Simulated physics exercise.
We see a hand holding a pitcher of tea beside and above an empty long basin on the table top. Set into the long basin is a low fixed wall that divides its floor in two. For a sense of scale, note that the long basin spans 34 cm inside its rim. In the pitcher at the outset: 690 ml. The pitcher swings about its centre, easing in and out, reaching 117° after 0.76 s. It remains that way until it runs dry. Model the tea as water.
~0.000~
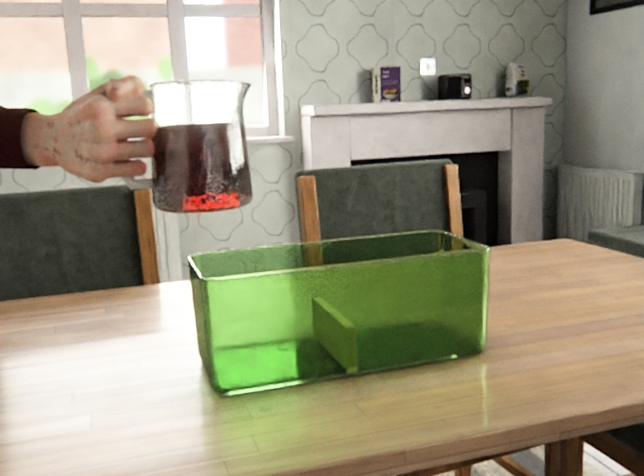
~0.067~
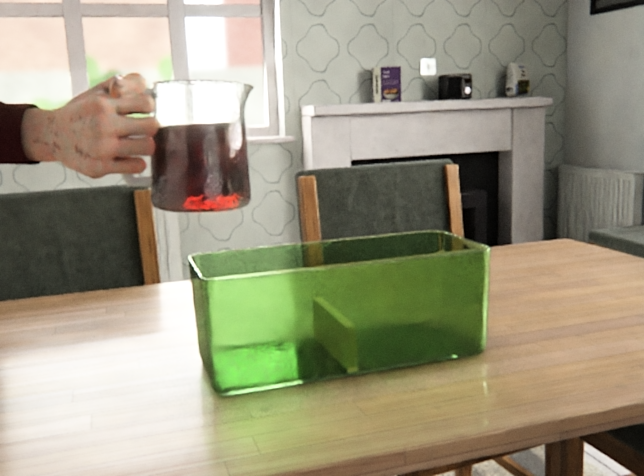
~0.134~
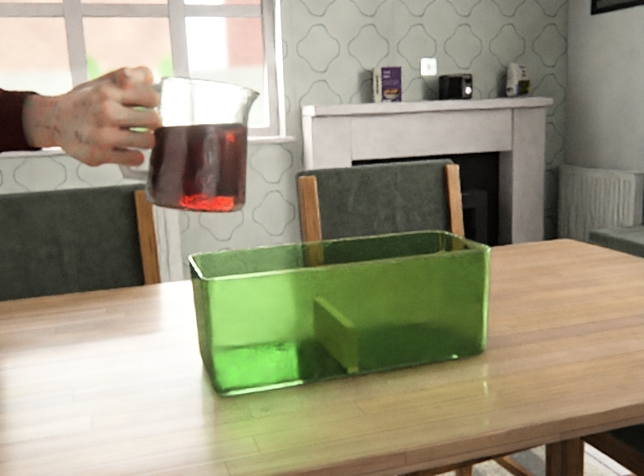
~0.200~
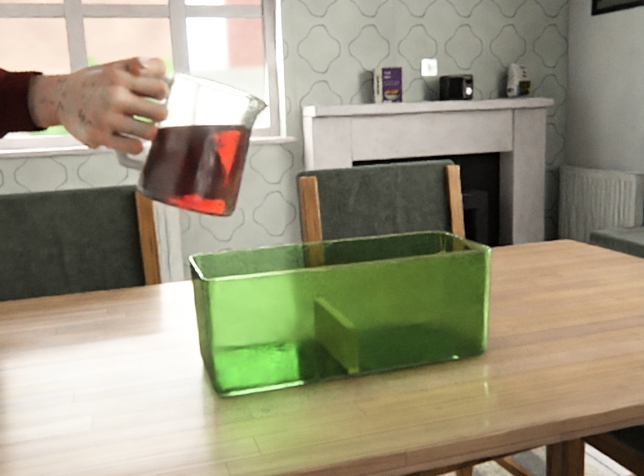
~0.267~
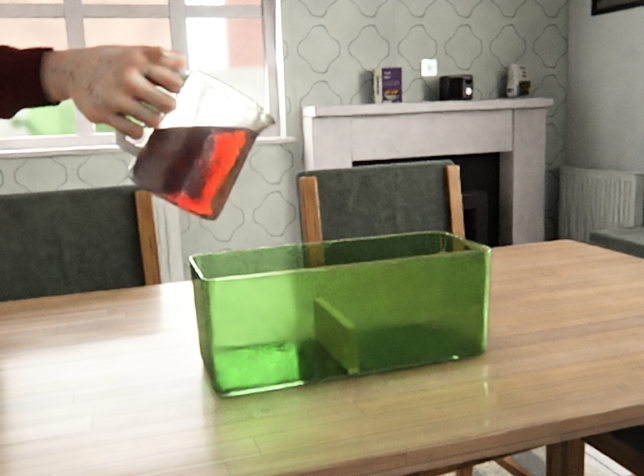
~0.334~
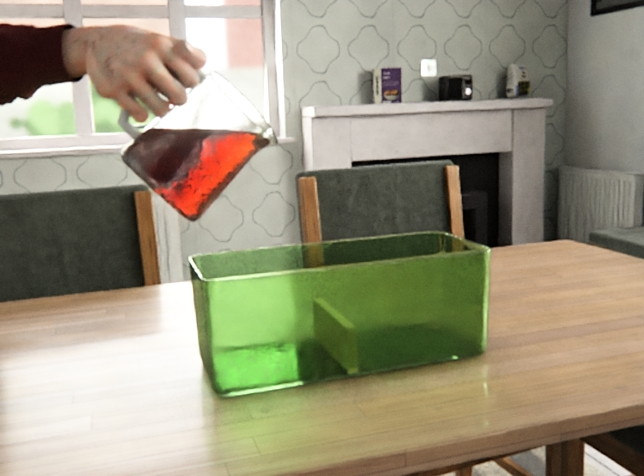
In the video, a hand holds a glass pitcher of reddish-brown tea above a green, transparent long basin on a wooden table, then gradually tilts the pitcher to the right, the tea shifting toward its lip.
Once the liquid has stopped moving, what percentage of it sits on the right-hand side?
About 19 per cent.
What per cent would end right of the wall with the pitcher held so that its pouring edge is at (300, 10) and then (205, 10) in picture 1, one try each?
Try 1: 85 %; try 2: 5 %.
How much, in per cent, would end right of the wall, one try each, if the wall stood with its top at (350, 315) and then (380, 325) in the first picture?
It comes to 0 per cent, and then 15 per cent.
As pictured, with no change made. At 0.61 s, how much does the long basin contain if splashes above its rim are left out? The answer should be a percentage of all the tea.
Near 14 in a hundred.
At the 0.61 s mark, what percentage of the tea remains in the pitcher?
Roughly 62 per cent.
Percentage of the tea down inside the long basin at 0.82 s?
Roughly 76 per cent.
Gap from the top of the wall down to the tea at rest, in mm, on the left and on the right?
The left comes to roughly 28 mm and the right to roughly 48 mm.
Then, 0.61 s in, the tilt is 106° and 61 per cent is still to pour, 10 is left of the wall and 3 right of it.
Then, 0.82 s in, the tilt is 117° and 13 per cent is still to pour, 58 is left of the wall and 17 right of it.
Then, 1.03 s in, the tilt is 117° and 1 per cent is still to pour, 76 is left of the wall and 18 right of it.
Then, 1.26 s in, the tilt is 117° and 0 per cent is still to pour, 78 is left of the wall and 19 right of it.
Finally, 79 per cent lies left of the wall, 19 right of it and 2 outside.
